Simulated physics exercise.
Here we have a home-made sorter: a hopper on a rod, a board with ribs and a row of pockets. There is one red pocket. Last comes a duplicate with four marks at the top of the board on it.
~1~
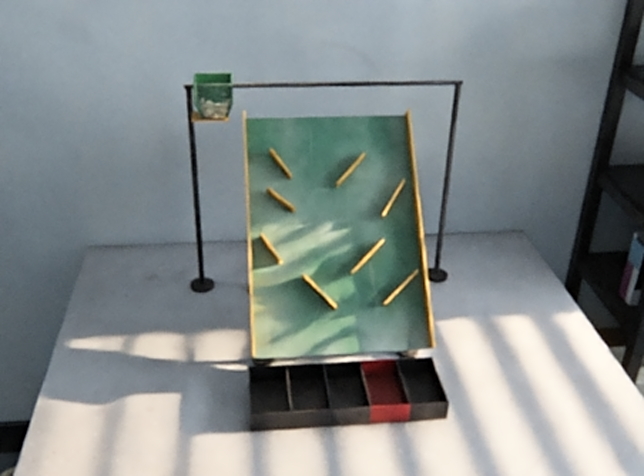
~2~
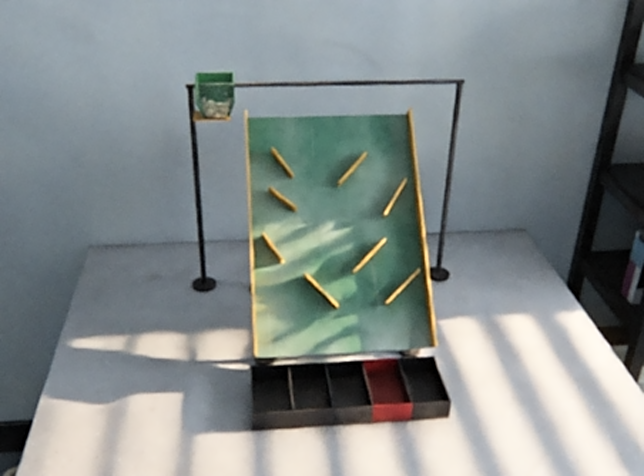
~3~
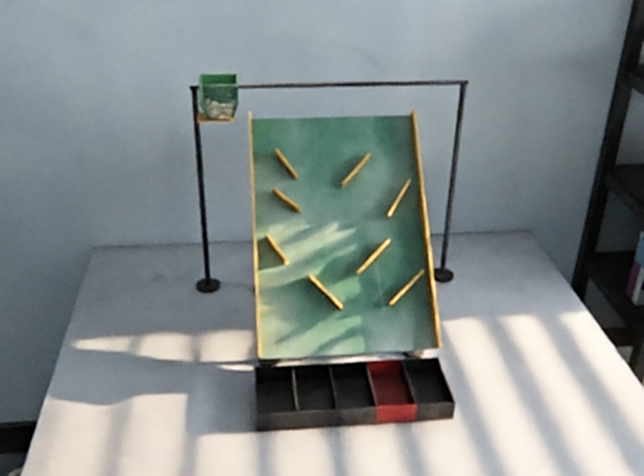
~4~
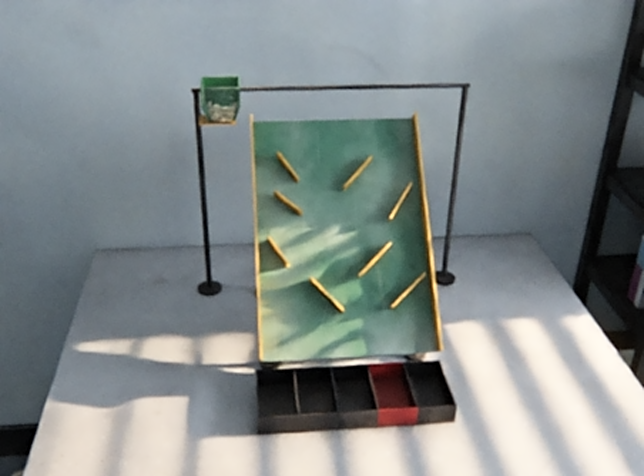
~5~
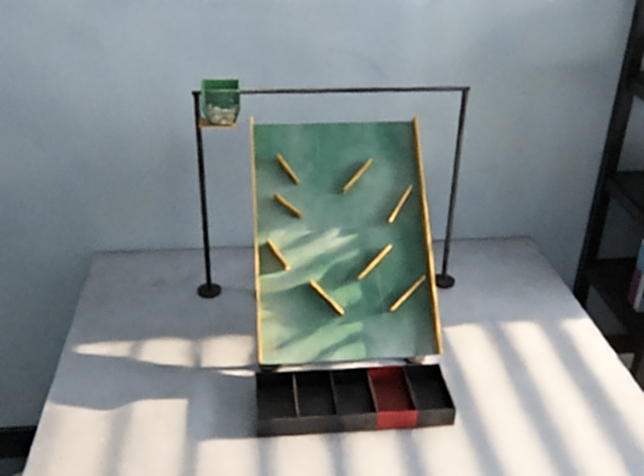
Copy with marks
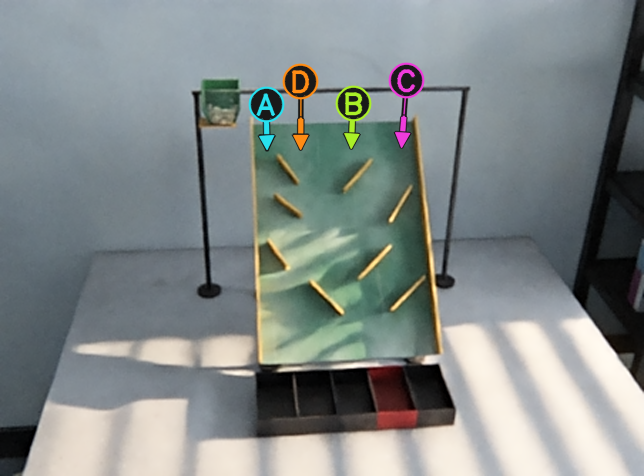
In the video, a green hopper hangs at the left of a dark rod above a sloped green board with yellow ribs and a row of dark pockets, one red; nothing moves except a slight shift of the view.
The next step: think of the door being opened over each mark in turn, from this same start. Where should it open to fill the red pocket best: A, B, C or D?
D beats the others.
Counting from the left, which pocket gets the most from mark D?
It is the fourth one.
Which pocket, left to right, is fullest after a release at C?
The third from the left.
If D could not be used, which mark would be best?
B.
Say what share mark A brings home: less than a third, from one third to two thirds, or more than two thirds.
Mark A gives less than a third.
On the marked copy, mark A meets the board at (266, 144); mark B meets the board at (351, 143); mark C meets the board at (401, 142); mark D meets the board at (300, 144).
Choosing A, about a quarter in the red pocket, about two thirds in other pockets, a small part held on the board.
Choosing B, about two thirds in the red pocket, about a third in other pockets.
Choosing C, about a third in the red pocket, about two thirds in other pockets, a stray few outside the box.
Choosing D, most in the red pocket, a small part in other pockets, a small part outside the box.
